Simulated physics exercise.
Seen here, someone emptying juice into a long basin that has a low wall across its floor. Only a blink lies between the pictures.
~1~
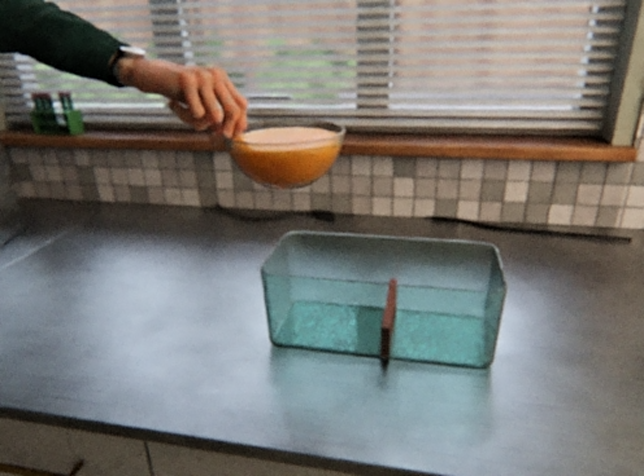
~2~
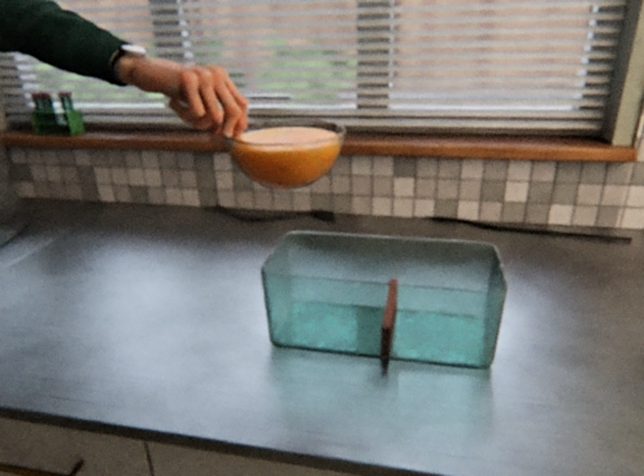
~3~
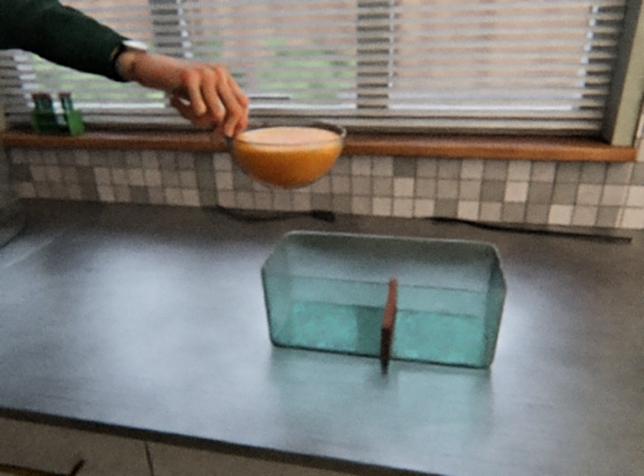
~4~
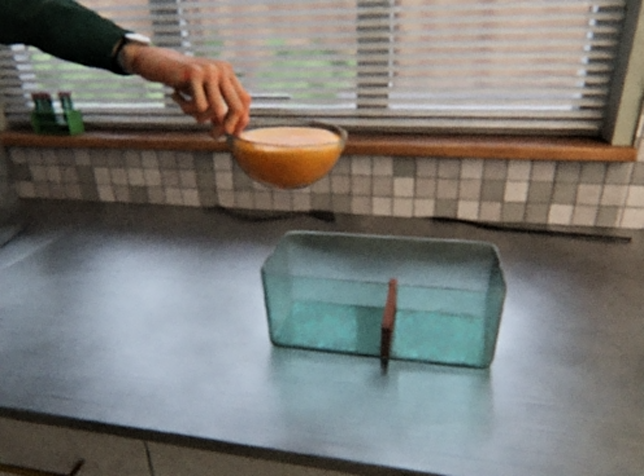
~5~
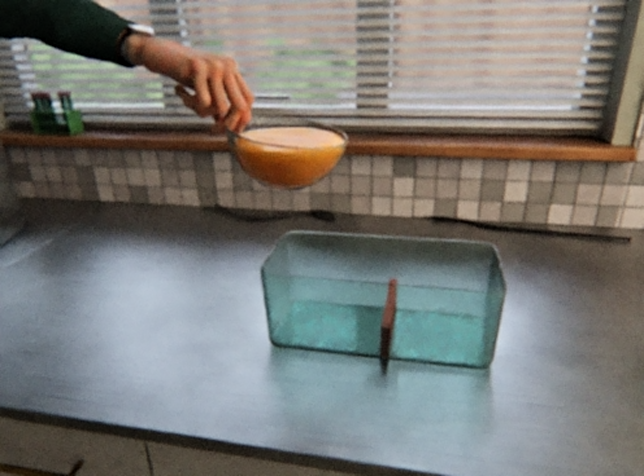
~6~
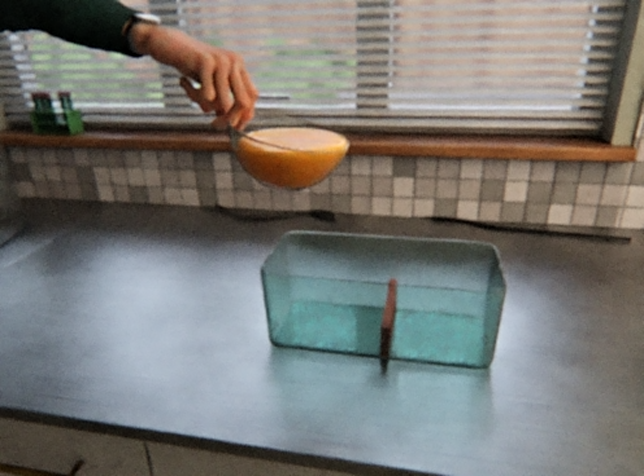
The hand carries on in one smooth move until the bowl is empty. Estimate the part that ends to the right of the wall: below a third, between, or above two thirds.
The share right of the wall is between a third and two thirds.
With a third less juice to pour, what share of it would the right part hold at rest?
Close to 30 per cent.
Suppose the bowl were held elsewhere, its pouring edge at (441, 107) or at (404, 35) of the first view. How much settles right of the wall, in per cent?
Near 75 % and 80 %.
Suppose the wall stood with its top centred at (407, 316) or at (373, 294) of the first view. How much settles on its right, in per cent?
Near 30 % and 75 %.
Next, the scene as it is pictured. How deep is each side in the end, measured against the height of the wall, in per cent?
Left: 30 %. Right: 40 %.
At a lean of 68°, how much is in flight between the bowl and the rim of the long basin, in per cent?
Close to 35 per cent.
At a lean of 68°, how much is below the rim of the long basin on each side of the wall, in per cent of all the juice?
The left part 10 per cent, the right part 25.
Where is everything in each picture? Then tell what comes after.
It leans 0°; its right rim is at (343, 133); the juice meets the walls at (234, 137) and (341, 139); the long basin's rim runs from (274, 252) to (501, 267); the wall's top is at (390, 302), in the first frame.
It leans 1°; its right rim is at (344, 134); the juice meets the walls at (234, 137) and (342, 140), in the second frame.
It leans 2°; its right rim is at (344, 136); the juice meets the walls at (235, 136) and (342, 140), in the third frame.
It leans 5°; its right rim is at (345, 138); the juice meets the walls at (236, 136) and (342, 141), in the fourth frame.
It leans 9°; its right rim is at (346, 142); the juice meets the walls at (237, 136) and (344, 142), in the fifth frame.
It leans 13°; its right rim is at (347, 148); the juice meets the walls at (240, 137) and (347, 142), in the sixth frame.
A moment on, the bowl is tipped part way and 30 per cent is still to pour, 8 is left of the wall and 26 right of it.
Next, the bowl is tipped right over and 0 per cent is still to pour, 44 is left of the wall and 55 right of it.
Then the bowl is tipped right over and 0 per cent is still to pour, 44 is left of the wall and 55 right of it.
Later the bowl is tipped right over and 0 per cent is still to pour, 44 is left of the wall and 55 right of it.
Finally, 44 per cent lies left of the wall, 55 right of it and 1 outside.
